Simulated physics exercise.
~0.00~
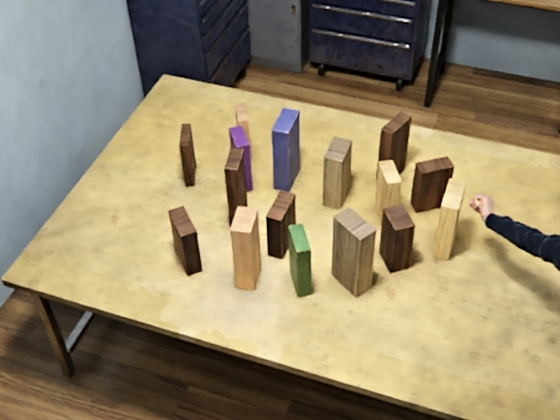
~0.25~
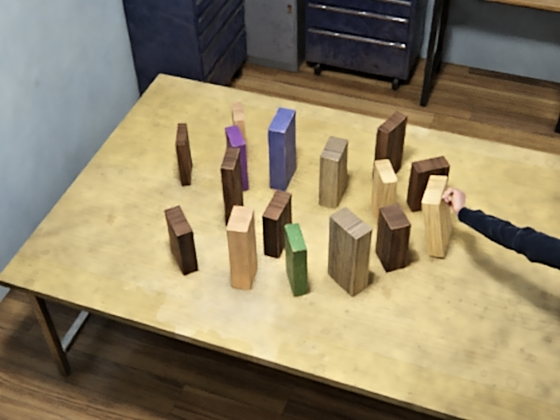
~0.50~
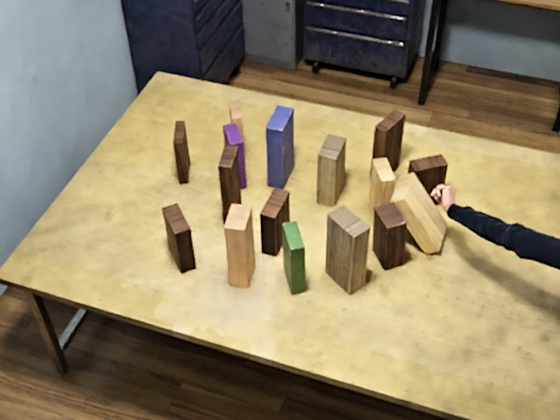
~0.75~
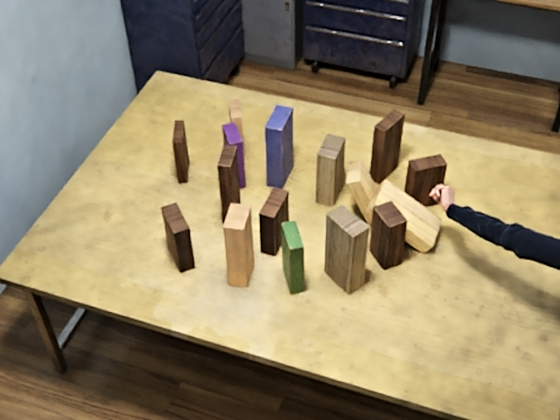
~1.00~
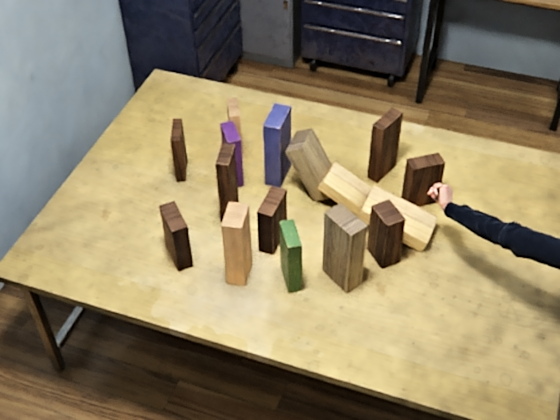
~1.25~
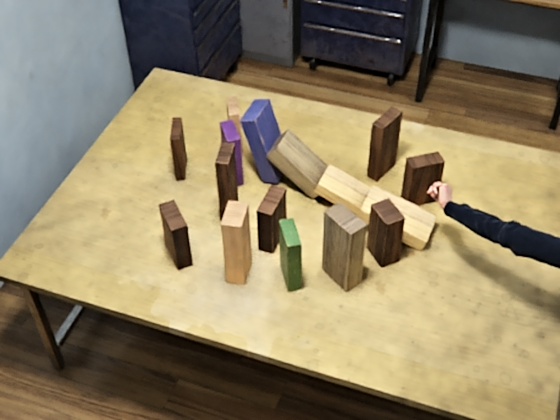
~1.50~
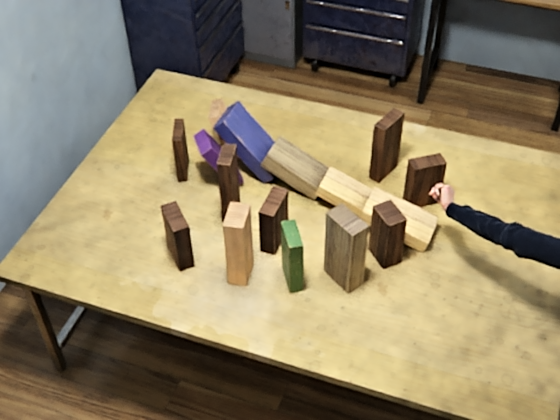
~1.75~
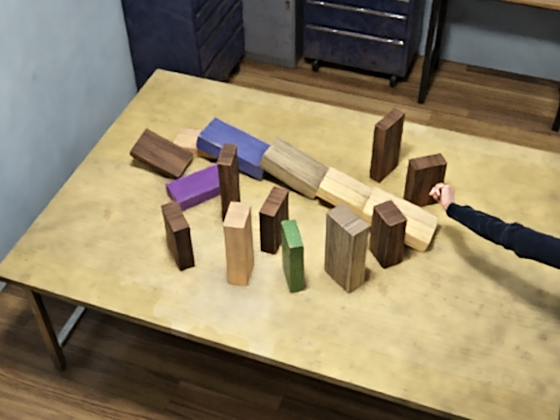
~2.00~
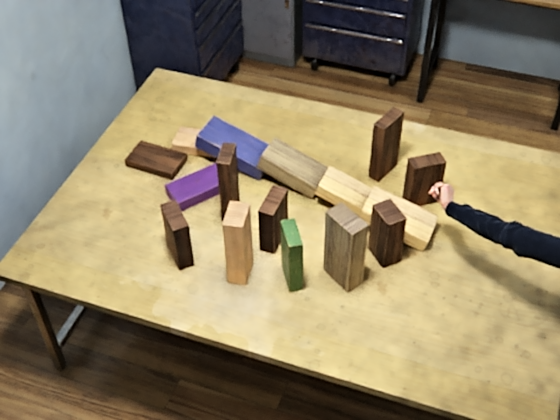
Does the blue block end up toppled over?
Yes, the blue block tips to the left as the fall reaches it, and it ends lying on the table.
